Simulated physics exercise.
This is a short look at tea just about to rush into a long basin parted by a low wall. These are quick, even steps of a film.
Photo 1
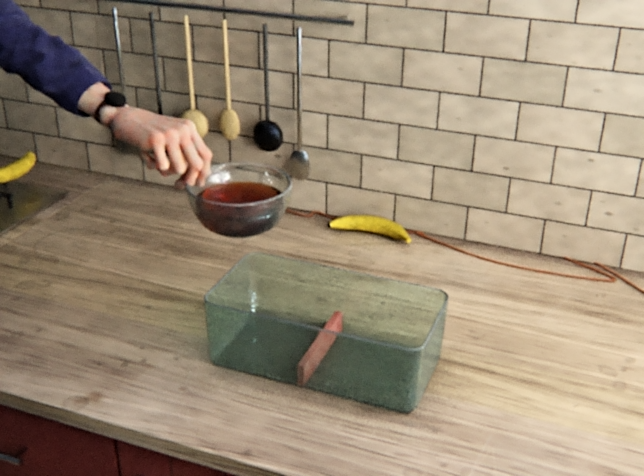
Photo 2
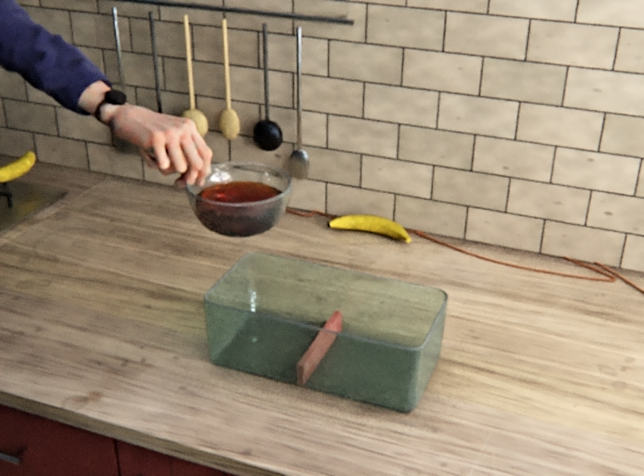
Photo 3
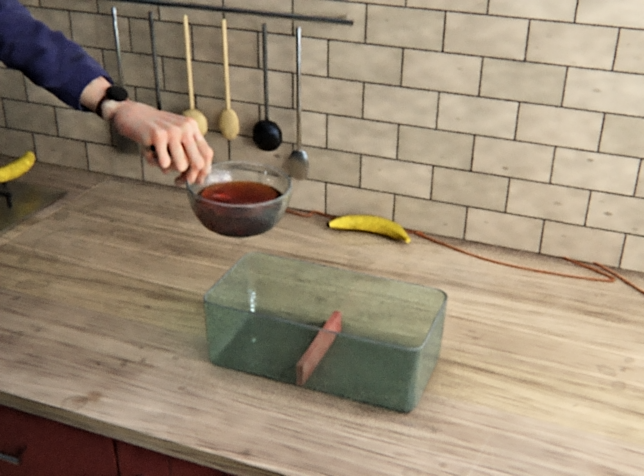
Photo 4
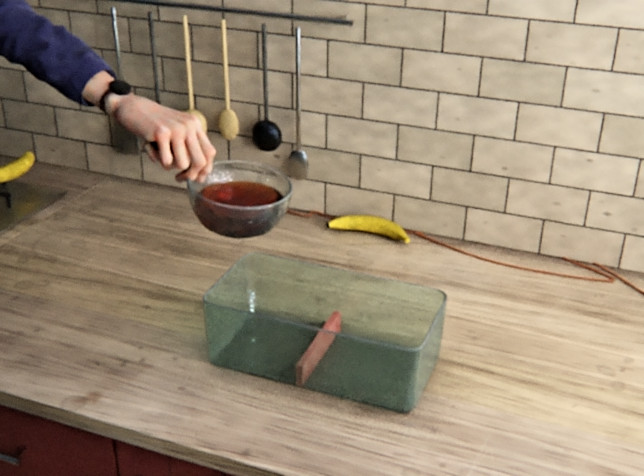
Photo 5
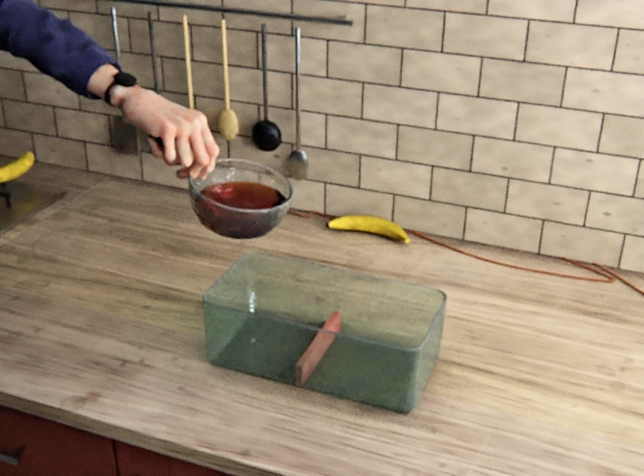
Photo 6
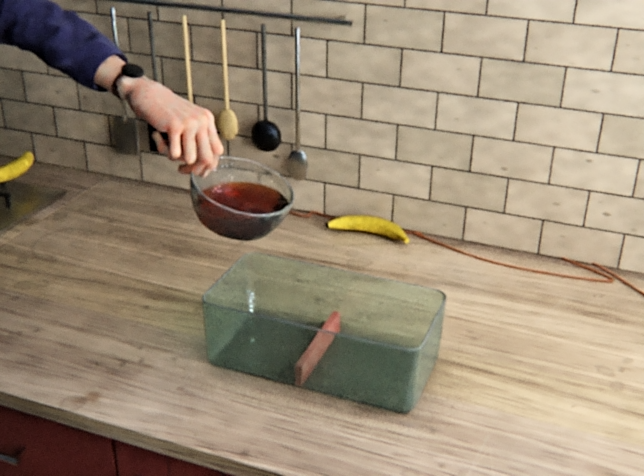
In this clip, a hand holds a glass bowl of reddish-brown tea above a long clear basin divided by a low reddish wall on a wooden counter, then gradually tilts the bowl slightly to the right.
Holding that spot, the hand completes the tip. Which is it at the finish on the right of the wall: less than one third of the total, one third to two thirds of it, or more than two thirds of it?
At the finish the right of the wall has one third to two thirds of the total.
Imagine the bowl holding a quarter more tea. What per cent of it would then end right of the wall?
It comes to near 55 per cent.
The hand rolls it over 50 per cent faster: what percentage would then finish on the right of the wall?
About 30 in a hundred.
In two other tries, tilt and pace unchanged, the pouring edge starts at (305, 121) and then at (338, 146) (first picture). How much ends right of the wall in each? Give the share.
Near 85 in a hundred first, near 90 in a hundred second.
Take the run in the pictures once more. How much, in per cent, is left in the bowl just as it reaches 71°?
Around 50 percent remains.
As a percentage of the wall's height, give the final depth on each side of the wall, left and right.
The left reaches some 30 %, the right about 20 %.
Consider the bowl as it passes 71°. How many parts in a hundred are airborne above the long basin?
I'd reckon some 35 per cent.
A moment on, the bowl is tipped part way and 49 per cent is still to pour, 7 is left of the wall and 8 right of it.
Next, the bowl is tipped on its side and 5 per cent is still to pour, 46 is left of the wall and 40 right of it.
Then the bowl is tipped on its side and 0 per cent is still to pour, 59 is left of the wall and 41 right of it.
Later the bowl is tipped on its side and 0 per cent is still to pour, 58 is left of the wall and 41 right of it.
Finally, 58 per cent lies left of the wall, 41 right of it and 1 outside.
